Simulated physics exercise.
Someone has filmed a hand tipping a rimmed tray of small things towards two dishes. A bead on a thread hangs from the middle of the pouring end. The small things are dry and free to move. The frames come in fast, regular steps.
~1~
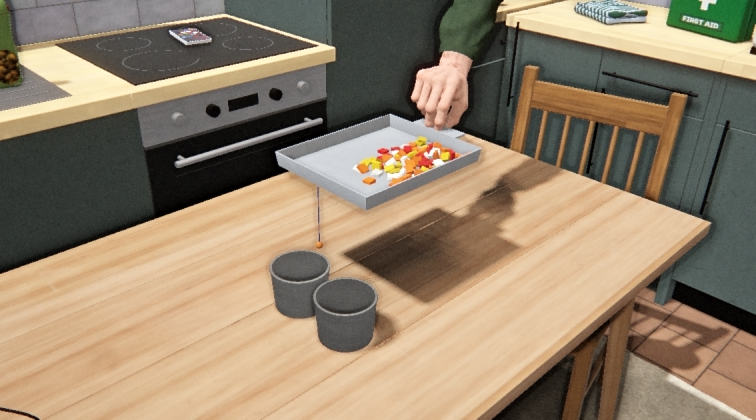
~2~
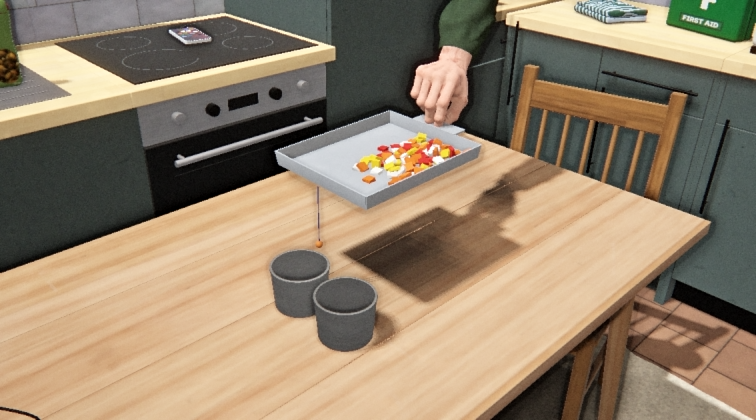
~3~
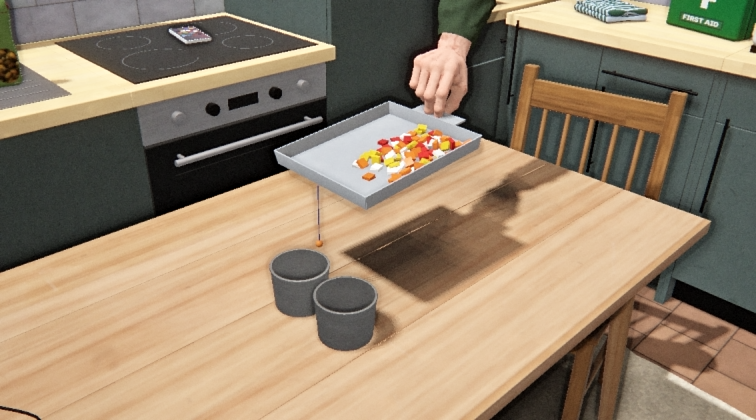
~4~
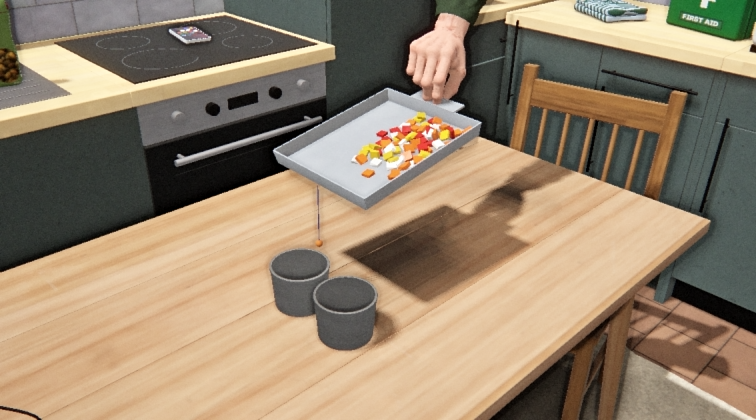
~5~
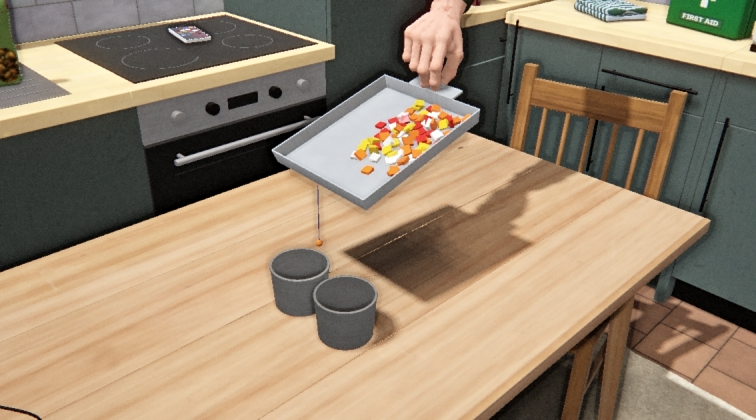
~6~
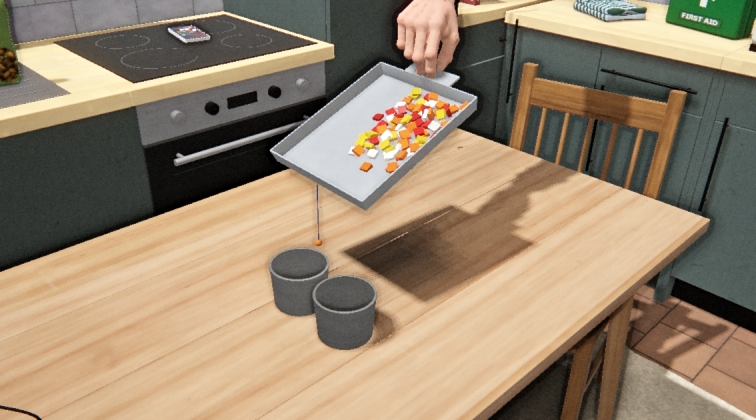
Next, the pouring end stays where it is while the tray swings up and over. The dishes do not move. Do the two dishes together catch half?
Together they catch over half.
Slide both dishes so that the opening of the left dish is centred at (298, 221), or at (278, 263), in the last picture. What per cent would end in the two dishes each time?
Near 0 % and 70 %.
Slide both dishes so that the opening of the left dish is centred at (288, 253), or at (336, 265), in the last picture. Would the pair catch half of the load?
First above a half, then less than half.
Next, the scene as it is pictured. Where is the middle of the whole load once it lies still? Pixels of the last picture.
Roughly at (317, 310).
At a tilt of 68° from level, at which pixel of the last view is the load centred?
Around (337, 180).
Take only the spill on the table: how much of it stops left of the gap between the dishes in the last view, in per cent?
It comes to 80 per cent or so.
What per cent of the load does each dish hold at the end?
About: Left dish 40, right dish 30 per cent.
Shortly afterwards, tray tipped steeply; all but a few on the tray; a little in the air.
Next, tray tipped past a quarter turn; near half on the tray; a little in the right dish; a little in the left dish; near a quarter outside both; a little in the air.
Some moments later, tray tipped past a quarter turn; near a third in the right dish; near a third in the left dish; near a third outside both.
In the end, tray tipped past a quarter turn; near a third in the right dish; near a third in the left dish; near a third outside both.
